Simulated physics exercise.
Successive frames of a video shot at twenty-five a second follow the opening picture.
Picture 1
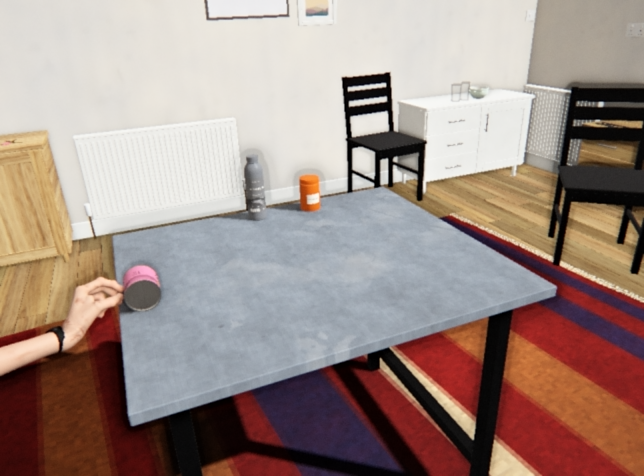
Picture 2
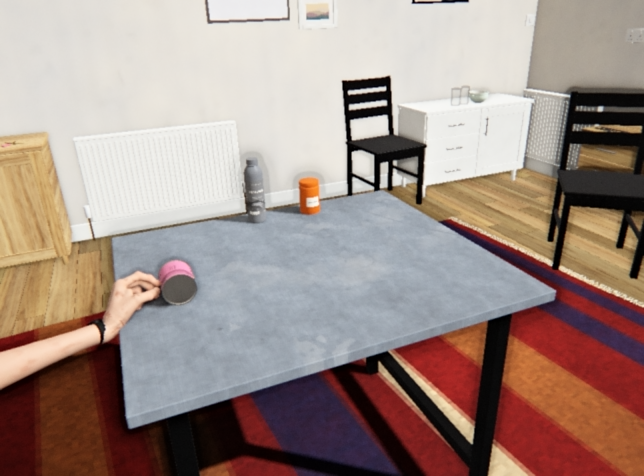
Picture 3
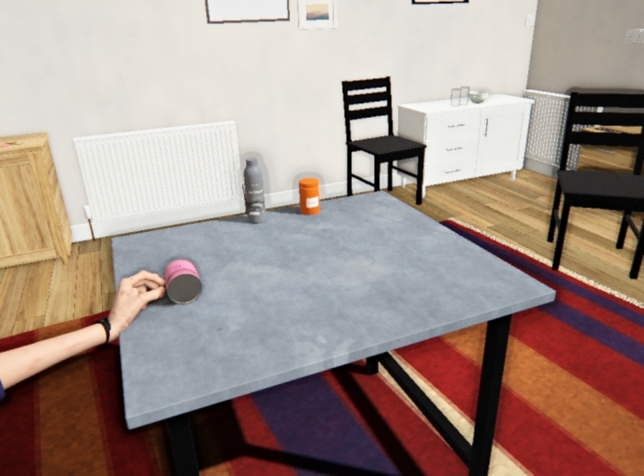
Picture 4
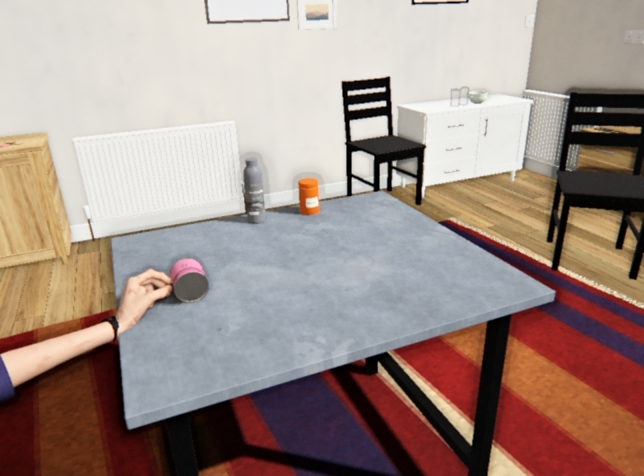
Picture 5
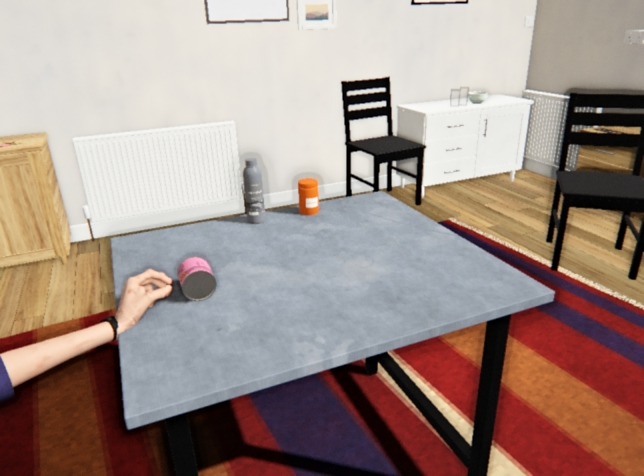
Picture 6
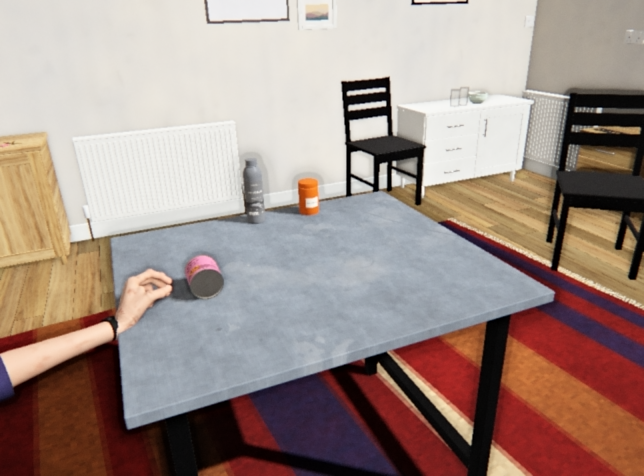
A hand reached in from the left with a pink tin at the edge of a grey table and moved it a little to the right, then the tin rolled slightly away from the fingers.
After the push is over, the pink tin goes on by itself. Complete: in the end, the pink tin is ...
... on the table.
Then, 0.10 s after the last picture, pink tin rolled about its own width near (221, 273).
Then, 0.30 s after the last picture, pink tin rolled well along near (250, 267).
Then, 0.50 s after the last picture, pink tin rolled well along near (272, 262).
Then, 0.80 s after the last picture, pink tin rolled well along near (293, 258).
At rest, moved from the start, pink tin. Seen from the same camera at the end, pink tin near (300, 256).
